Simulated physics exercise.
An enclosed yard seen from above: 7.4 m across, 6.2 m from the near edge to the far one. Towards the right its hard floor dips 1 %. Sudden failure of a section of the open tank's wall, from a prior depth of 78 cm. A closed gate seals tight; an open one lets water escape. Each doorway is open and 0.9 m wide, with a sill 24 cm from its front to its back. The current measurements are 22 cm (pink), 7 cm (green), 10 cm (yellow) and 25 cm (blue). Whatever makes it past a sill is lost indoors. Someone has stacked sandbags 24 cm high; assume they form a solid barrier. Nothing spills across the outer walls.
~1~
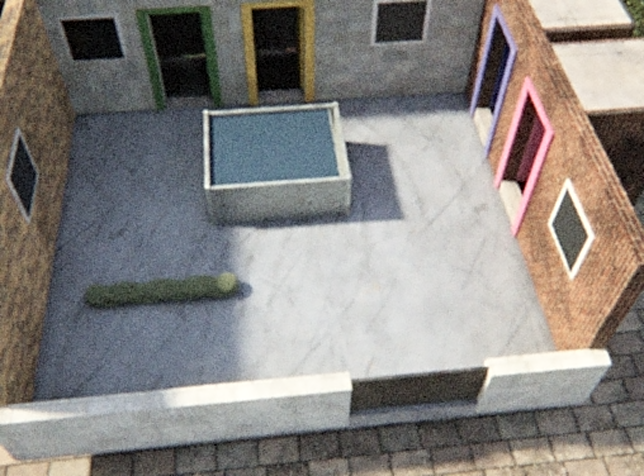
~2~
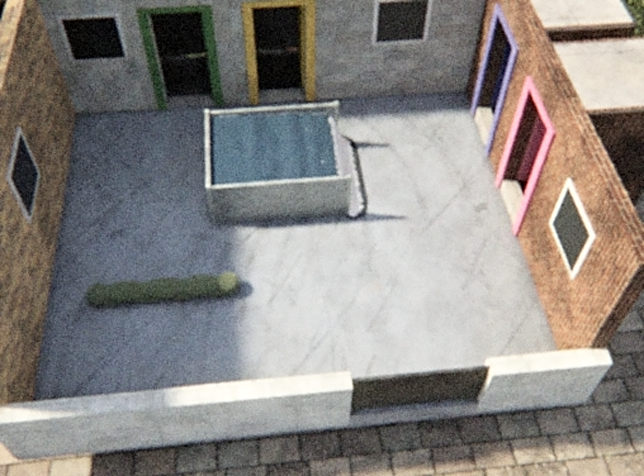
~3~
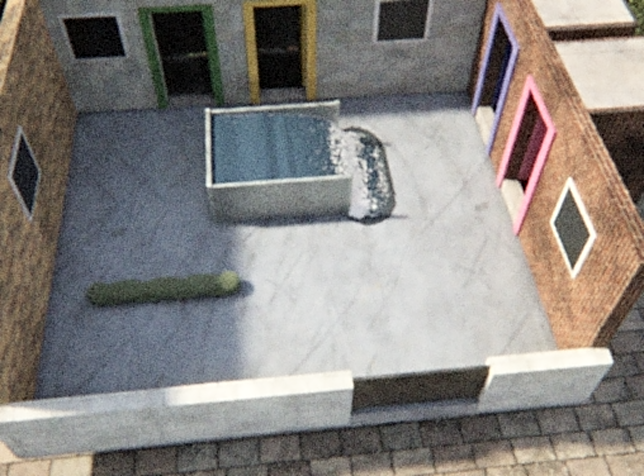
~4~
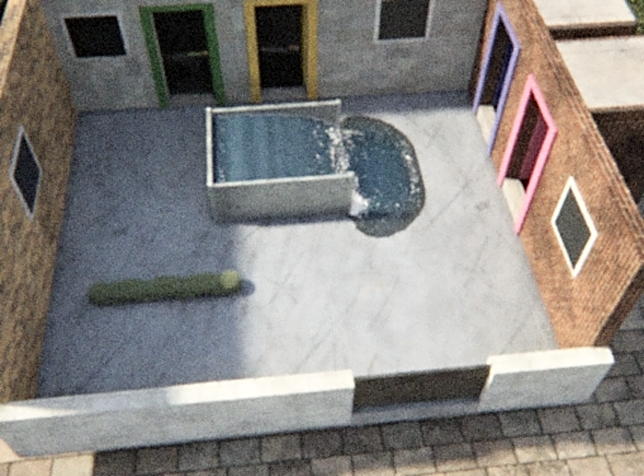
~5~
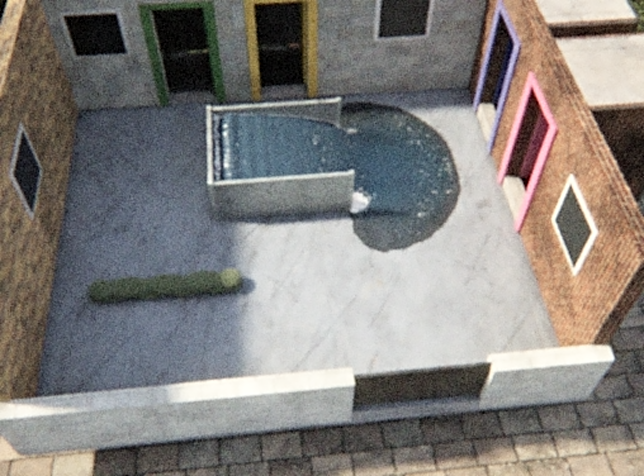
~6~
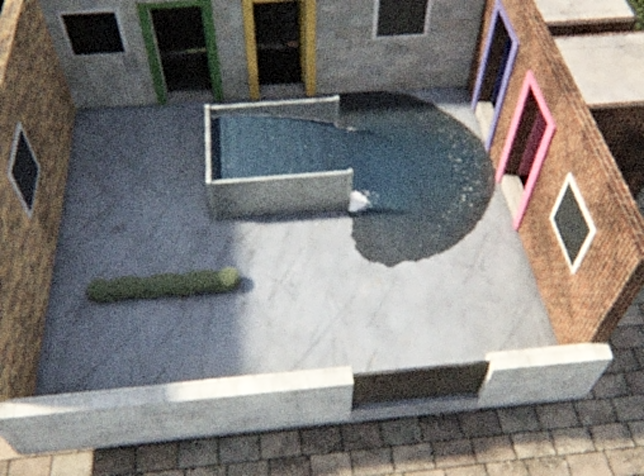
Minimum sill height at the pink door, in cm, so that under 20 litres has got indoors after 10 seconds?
Approx. 31 cm.
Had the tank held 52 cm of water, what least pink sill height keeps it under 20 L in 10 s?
A step of about 20 cm does it.
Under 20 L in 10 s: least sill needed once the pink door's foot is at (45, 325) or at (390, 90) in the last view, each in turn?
First place around 8.5 cm, second around 16 cm.
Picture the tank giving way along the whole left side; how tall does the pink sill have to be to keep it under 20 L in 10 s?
About 13.0 cm.
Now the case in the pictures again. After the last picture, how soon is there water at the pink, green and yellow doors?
Arrival: Pink 0.1 s, green 3.4 s, yellow 2.6 s.
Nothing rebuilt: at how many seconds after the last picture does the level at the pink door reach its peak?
Near 1.0 s.
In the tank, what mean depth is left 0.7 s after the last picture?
About 38 centimetres on average.
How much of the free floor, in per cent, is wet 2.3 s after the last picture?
Roughly 35 percent of the floor.
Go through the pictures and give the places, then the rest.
The first picture shows the open tank at (275, 148) is whole and still, 78 cm deep; the pink door at (520, 168) is dry.
In the second picture, water pours out at (340, 165) and has run 0.3 m, to (361, 210); about 10 cm deep outside, 78 cm at the back.
In the third picture, water pours out at (341, 165) and has run 0.8 m, to (391, 194); about 13 cm deep outside, 78 cm at the back.
In the fourth picture, water pours out at (342, 165) and has run 1.3 m, to (421, 196); about 11 cm deep outside, 74 cm at the back.
In the fifth picture, water pours out at (342, 163) and has run 1.9 m, to (454, 176); about 8 cm deep outside, 67 cm at the back.
In the sixth picture, water pours out at (340, 162) and has run 2.6 m, to (491, 174); about 6 cm deep outside, 67 cm at the back; the pink door at (522, 162), 2.9 m from the gap, is still 0.4 m from the nearest water.
Then, 0.7 s after the last picture water covers 25 % of the floor, deepest (44 cm) near (483, 162); 34 cm at the pink door, 13 litres in over its 22 cm sill.
Then, 2.3 s after the last picture water covers 35 % of the floor, deepest (36 cm) near (565, 362); 25 cm at the pink door, 89 litres in over its 22 cm sill.
Then, 9.3 s after the last picture water covers 95 % of the floor, deepest (12 cm) near (158, 331); 9 cm at the pink door, 95 litres in over its 22 cm sill.
At the pink door as built, the water peaked near 36 cm, 1.1 s after the last picture.
With a sill of 27.5 cm, 39 litres would have come in within the 10 s; with 37.5 cm, 2 litres. So under 20 litres takes about 31 cm.
